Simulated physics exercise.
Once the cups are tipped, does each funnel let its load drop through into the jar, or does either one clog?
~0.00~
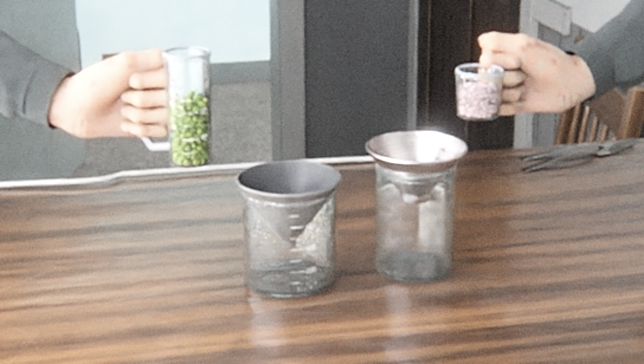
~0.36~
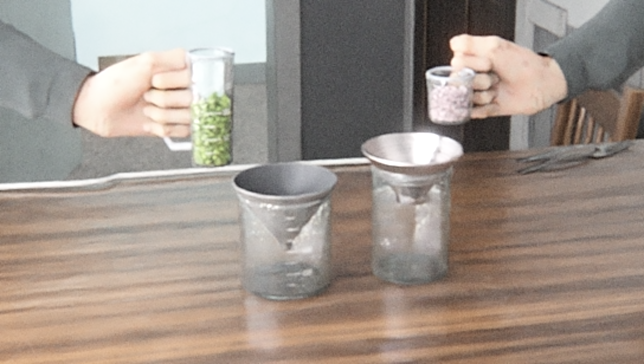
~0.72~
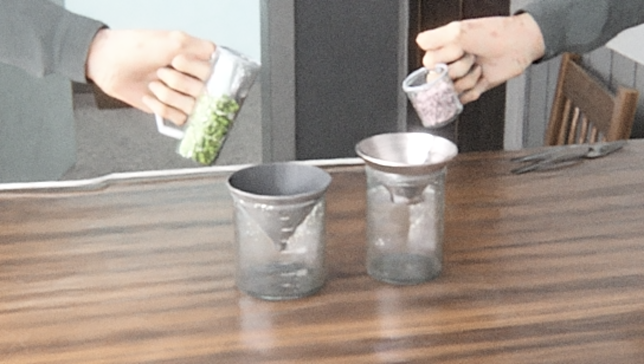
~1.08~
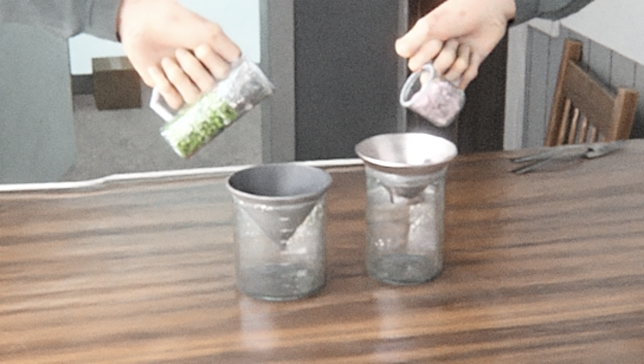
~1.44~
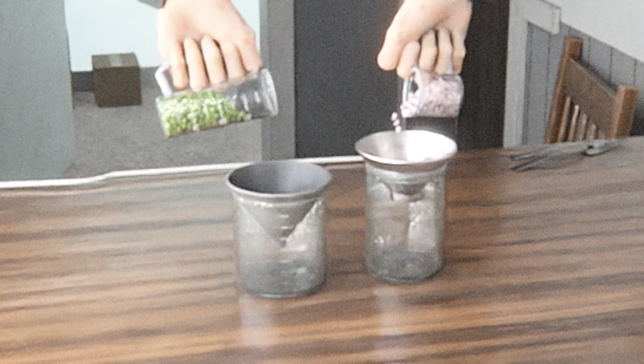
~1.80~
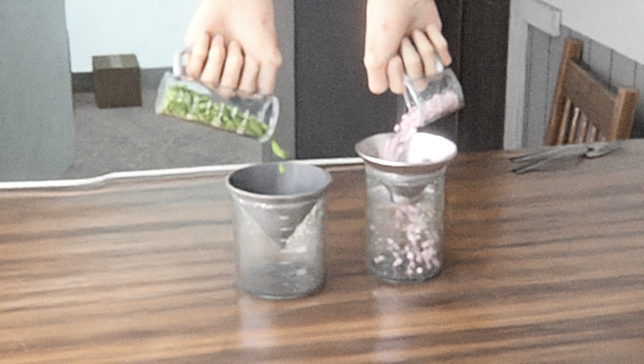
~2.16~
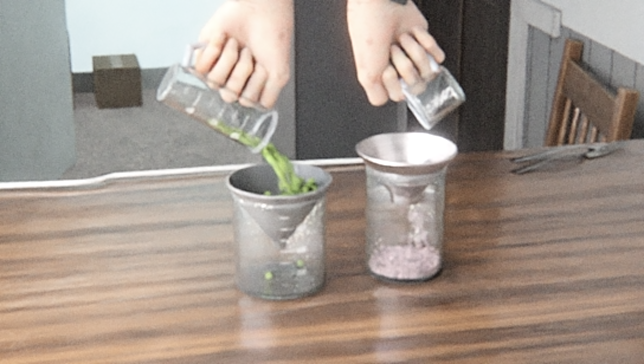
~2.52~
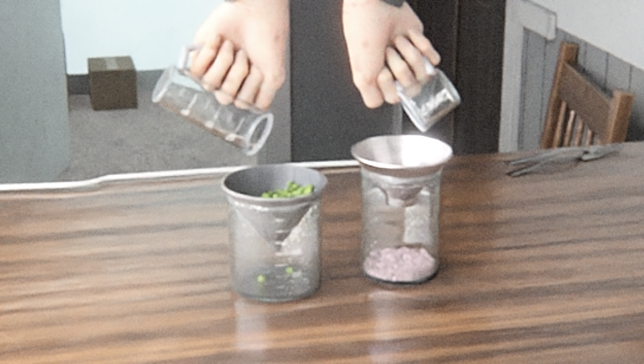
The left funnel clogs, with nearly all the green pieces stuck in it and just a few in the jar. The right funnel runs clear, and all the pink pieces end up in its jar.
